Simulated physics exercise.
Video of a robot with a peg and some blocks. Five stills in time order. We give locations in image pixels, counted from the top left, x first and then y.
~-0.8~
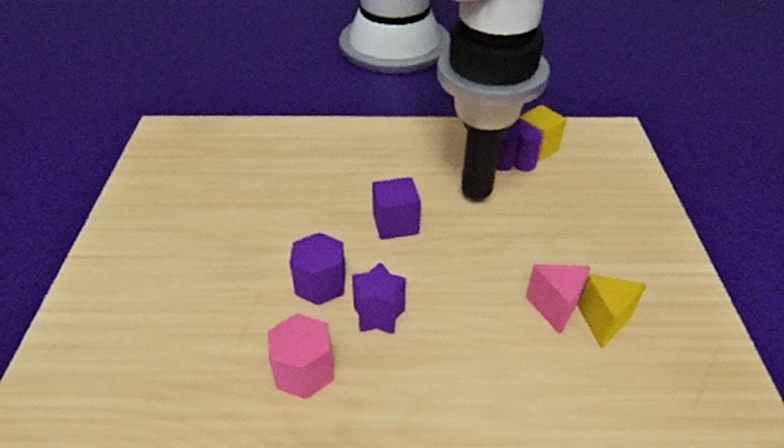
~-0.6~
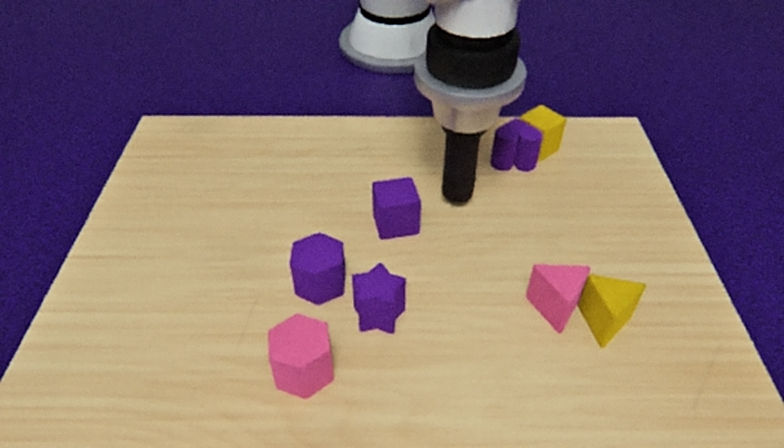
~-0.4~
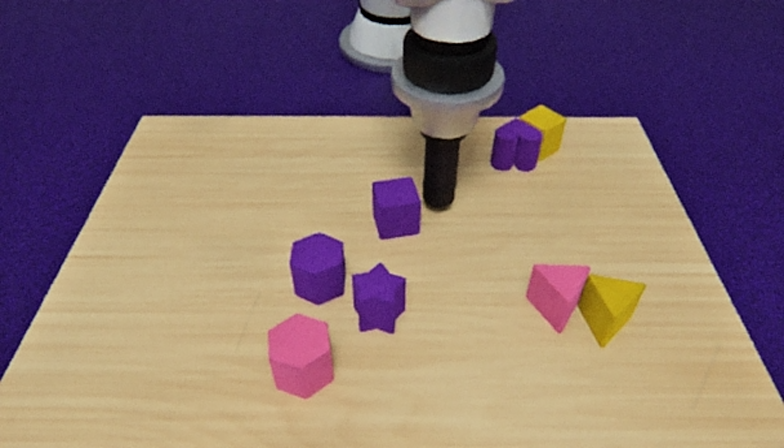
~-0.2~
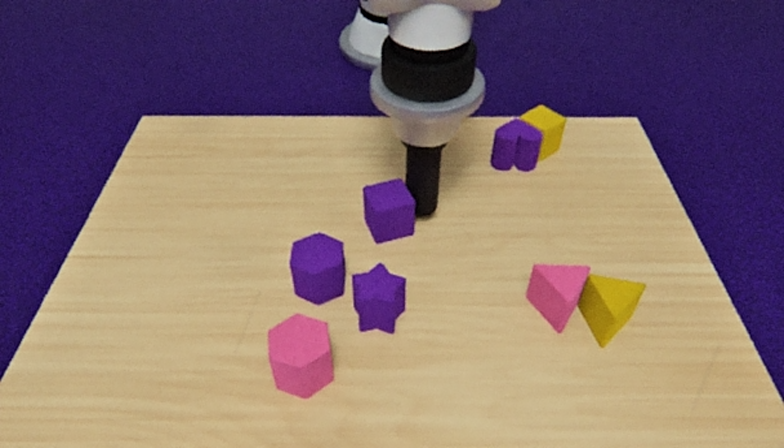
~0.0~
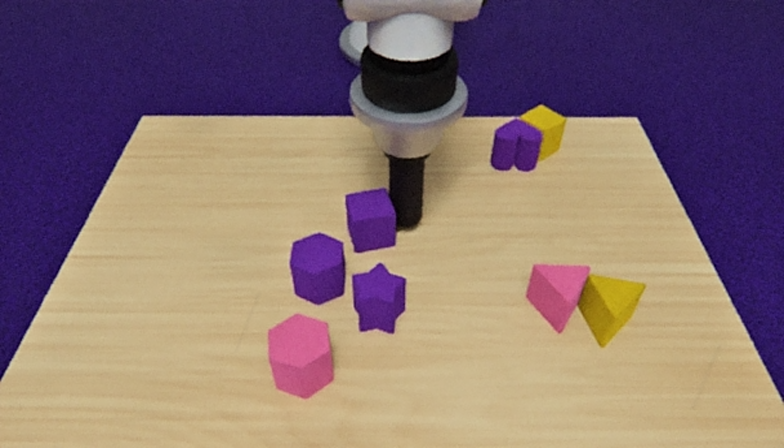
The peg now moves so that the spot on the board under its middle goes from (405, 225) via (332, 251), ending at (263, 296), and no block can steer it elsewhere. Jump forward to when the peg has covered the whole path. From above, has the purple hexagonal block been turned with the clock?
The answer is no.
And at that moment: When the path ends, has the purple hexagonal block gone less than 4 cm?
That would be a no.
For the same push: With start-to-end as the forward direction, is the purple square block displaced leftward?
It seems not.
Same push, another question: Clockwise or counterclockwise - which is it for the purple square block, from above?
With the clock.
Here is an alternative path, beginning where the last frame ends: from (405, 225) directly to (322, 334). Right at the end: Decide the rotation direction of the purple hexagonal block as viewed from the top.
It ends up turned clockwise.
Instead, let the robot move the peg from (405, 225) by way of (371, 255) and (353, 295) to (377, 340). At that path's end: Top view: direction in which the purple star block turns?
Bird's-eye view: Counterclockwise.
On the path given first. One third of the way, peg at (353, 231); purple hexagonal block at (304, 264); purple square block at (318, 223), turned 25° anticlockwise.
Two thirds of the way, peg at (309, 258); purple hexagonal block at (288, 278), turned 55° anticlockwise; purple square block at (265, 246).
At the end, peg at (261, 289); pink hexagonal block in place; purple hexagonal block at (286, 289), turned 65° anticlockwise; purple square block at (211, 263), turned 25° clockwise.
